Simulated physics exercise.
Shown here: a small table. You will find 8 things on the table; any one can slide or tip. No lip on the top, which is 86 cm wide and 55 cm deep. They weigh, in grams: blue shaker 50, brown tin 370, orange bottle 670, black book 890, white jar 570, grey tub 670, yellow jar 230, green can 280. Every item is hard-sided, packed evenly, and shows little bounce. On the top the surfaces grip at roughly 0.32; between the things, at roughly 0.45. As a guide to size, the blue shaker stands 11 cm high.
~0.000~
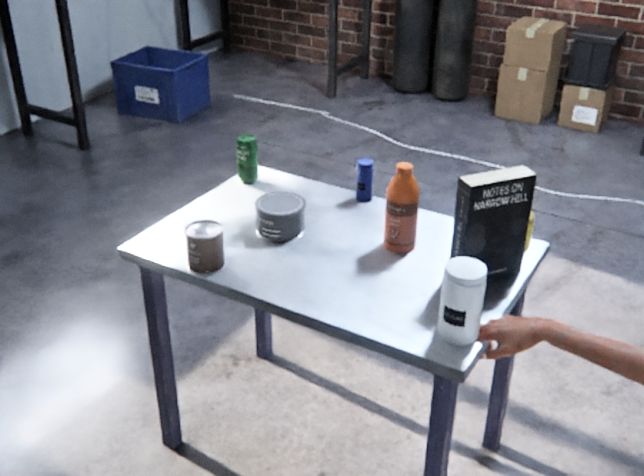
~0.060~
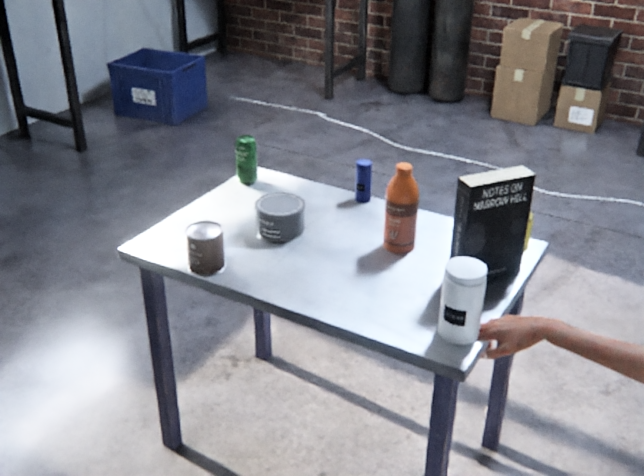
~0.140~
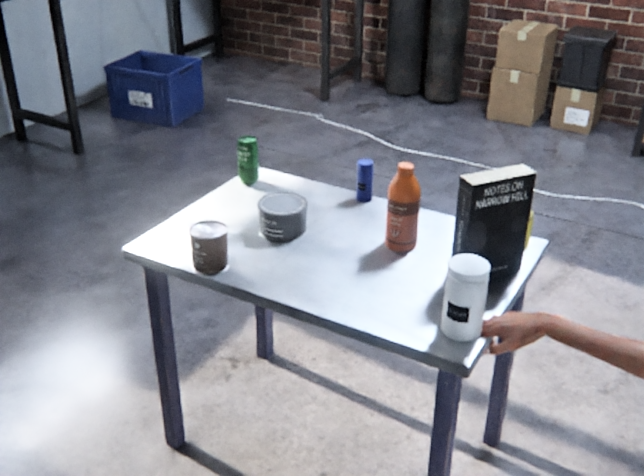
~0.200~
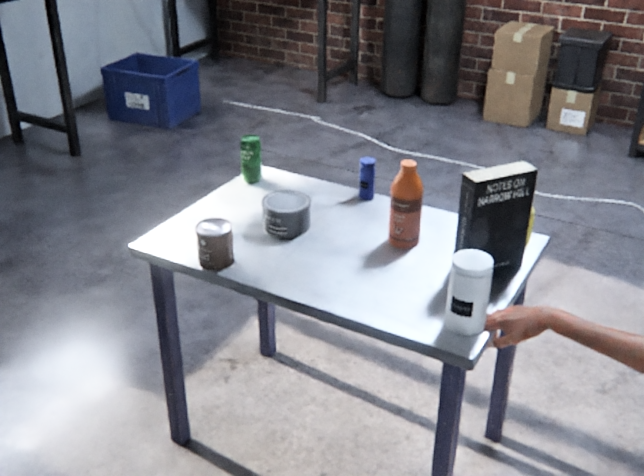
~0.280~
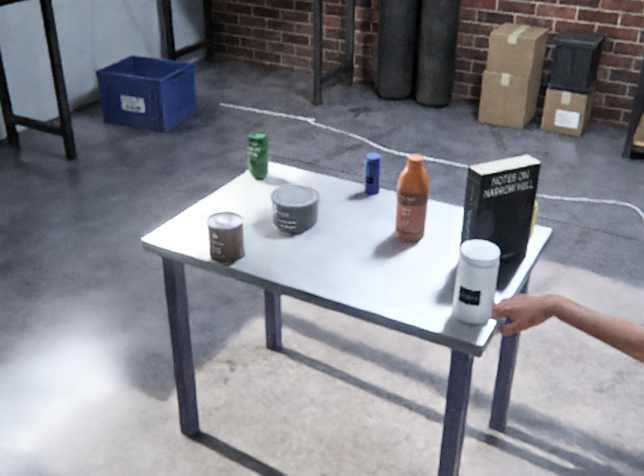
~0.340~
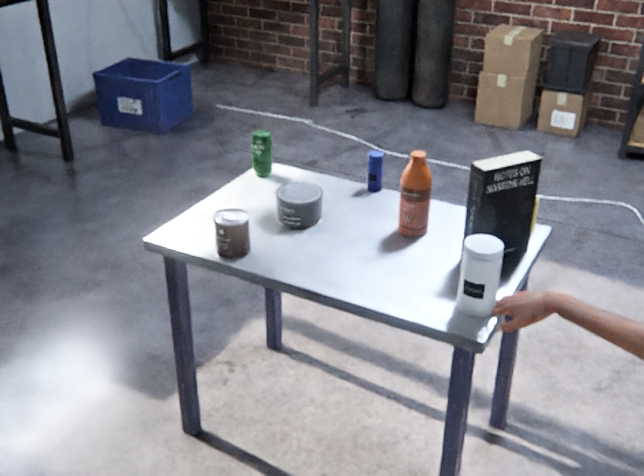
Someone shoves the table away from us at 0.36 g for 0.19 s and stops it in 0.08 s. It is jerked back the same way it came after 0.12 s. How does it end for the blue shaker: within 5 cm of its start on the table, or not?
It is going to relocate.
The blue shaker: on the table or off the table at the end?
Blue shaker: Goes out of bounds.
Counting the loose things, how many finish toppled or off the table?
In total, 1.
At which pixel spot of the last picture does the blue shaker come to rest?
It settles at around (370, 361).
After 0.44 s, table 9 cm from its start; blue shaker now off the table; orange bottle slid 3 cm; white jar slid 3 cm.
After 0.64 s, table 2 cm from its start; orange bottle slid 4 cm; white jar slid 4 cm; grey tub slid 4 cm.
After 0.74 s, grey tub slid 2 cm; white jar slid 2 cm; orange bottle slid 2 cm.
After 0.84 s, things are still on the move.
At rest (1.4 s), off the table, blue shaker; the other 7 in place, give or take 5 cm. In the last view, blue shaker near (370, 361).
